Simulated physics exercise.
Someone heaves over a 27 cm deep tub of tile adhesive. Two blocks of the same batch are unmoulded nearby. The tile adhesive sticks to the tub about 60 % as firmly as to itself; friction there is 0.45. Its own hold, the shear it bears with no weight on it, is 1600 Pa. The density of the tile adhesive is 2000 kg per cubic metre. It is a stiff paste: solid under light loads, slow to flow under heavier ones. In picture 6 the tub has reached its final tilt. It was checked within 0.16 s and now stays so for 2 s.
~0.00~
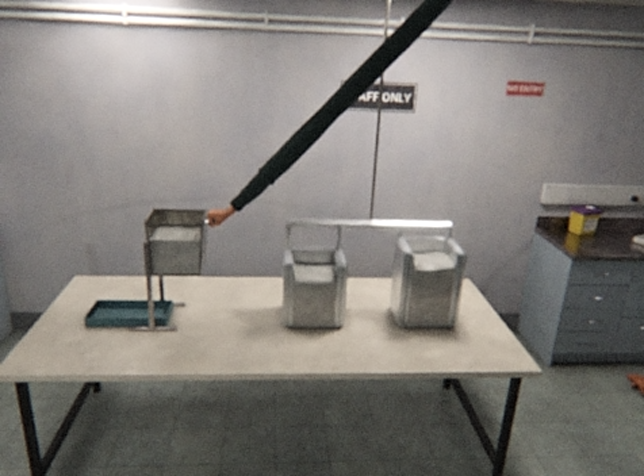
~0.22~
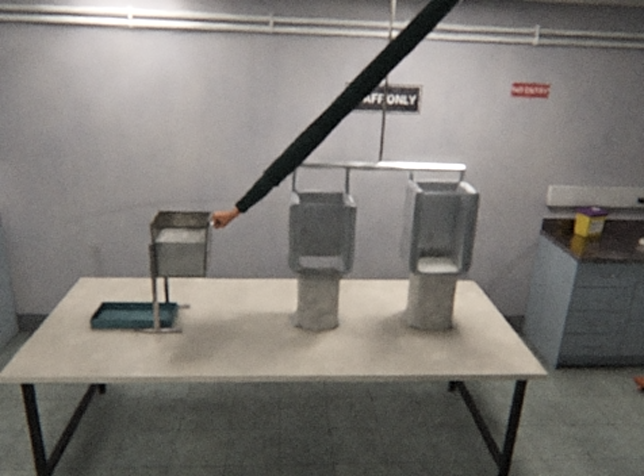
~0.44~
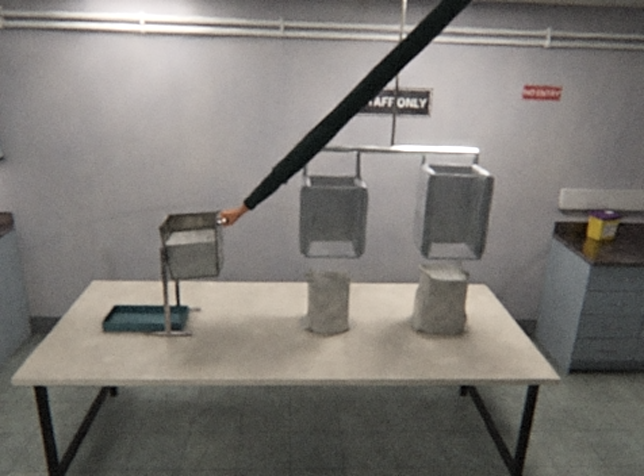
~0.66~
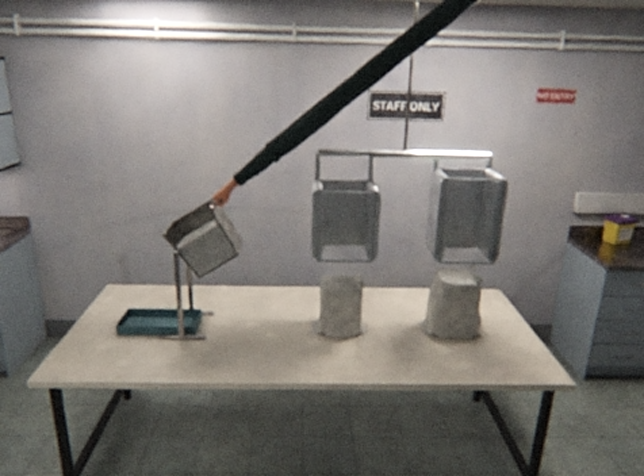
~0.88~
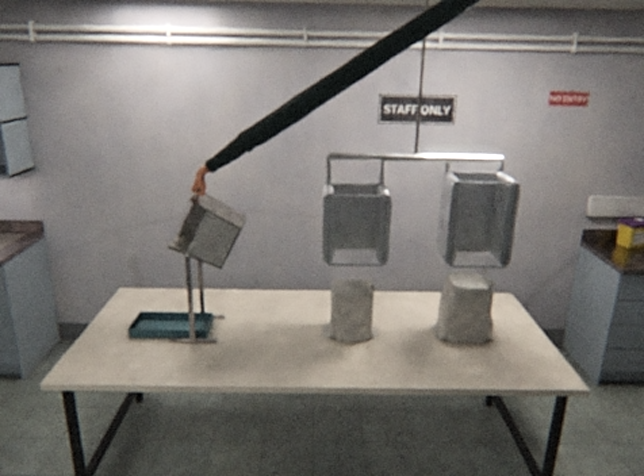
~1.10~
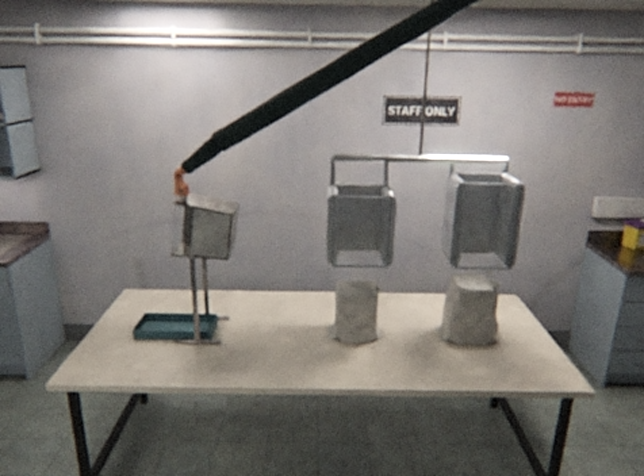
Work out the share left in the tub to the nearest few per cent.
It comes to some 100 %.
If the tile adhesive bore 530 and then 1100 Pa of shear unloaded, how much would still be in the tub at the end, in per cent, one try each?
In that order: 80 %, 100 %.
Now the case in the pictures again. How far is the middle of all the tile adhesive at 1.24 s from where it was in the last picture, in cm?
Some 0 cm.
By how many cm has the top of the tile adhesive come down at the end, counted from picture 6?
Roughly 0 cm.
By 1.24 s, the tub is at 83 degrees and holds 100 %.
By 1.41 s, the tub is at 83 degrees and holds 100 %.
By 1.58 s, the tub is at 83 degrees and holds 100 %.
By 1.75 s, the tub is at 83 degrees and holds 100 %.
By 3.10 s, at the end, the tub is at 83 degrees and holds 100 %.
